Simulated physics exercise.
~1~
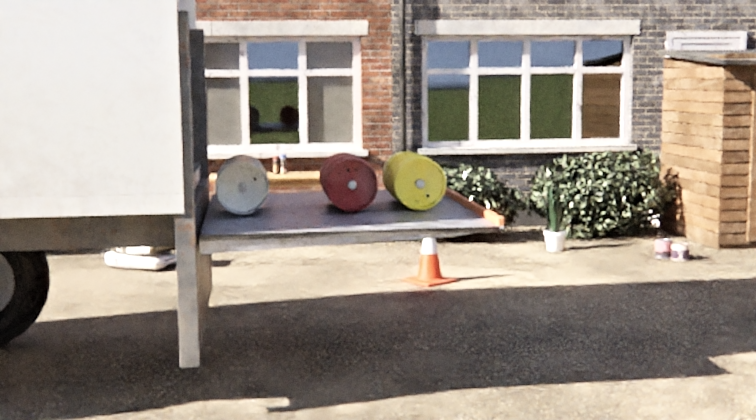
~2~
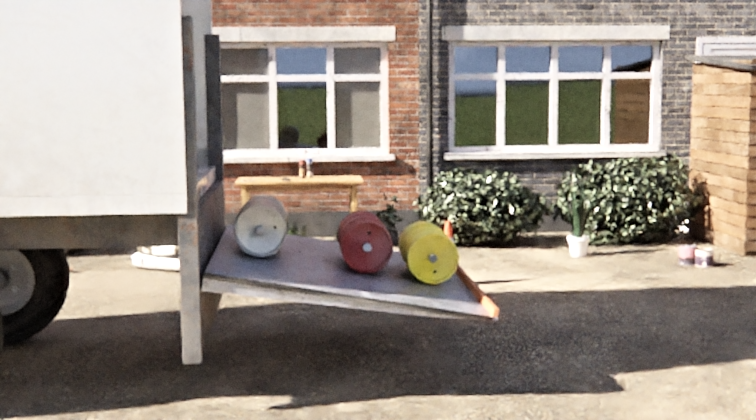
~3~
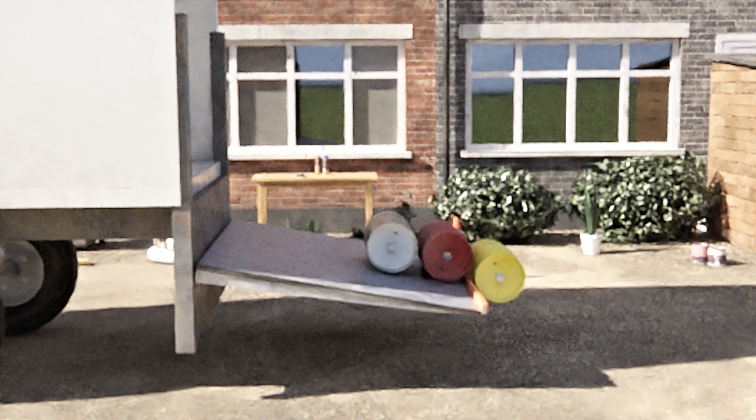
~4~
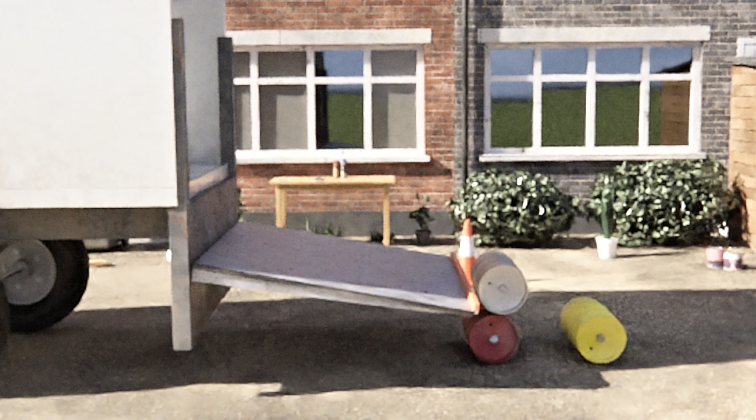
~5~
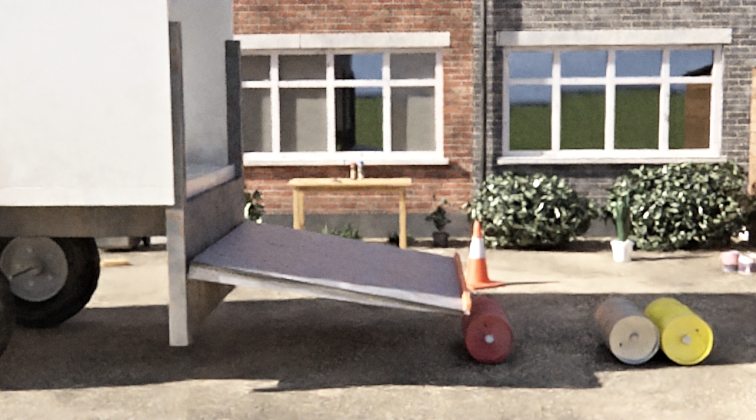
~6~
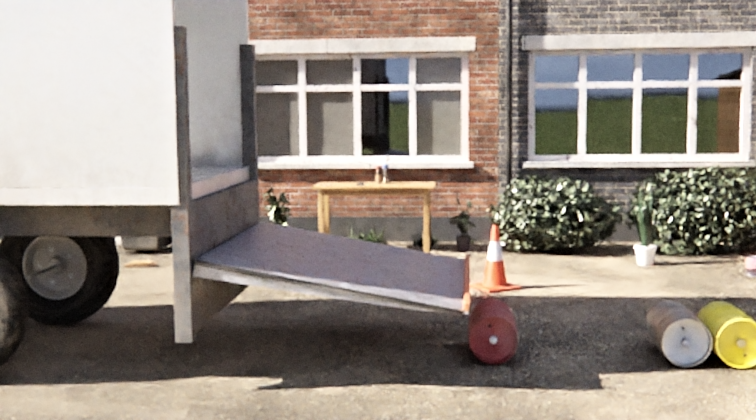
Outside a brick building, a truck's tail-lift dropped and tipped down, and white, red and yellow drums rolled right, over its edge onto the ground; the red one stayed beside the lift while the white and yellow ended up together farther right.
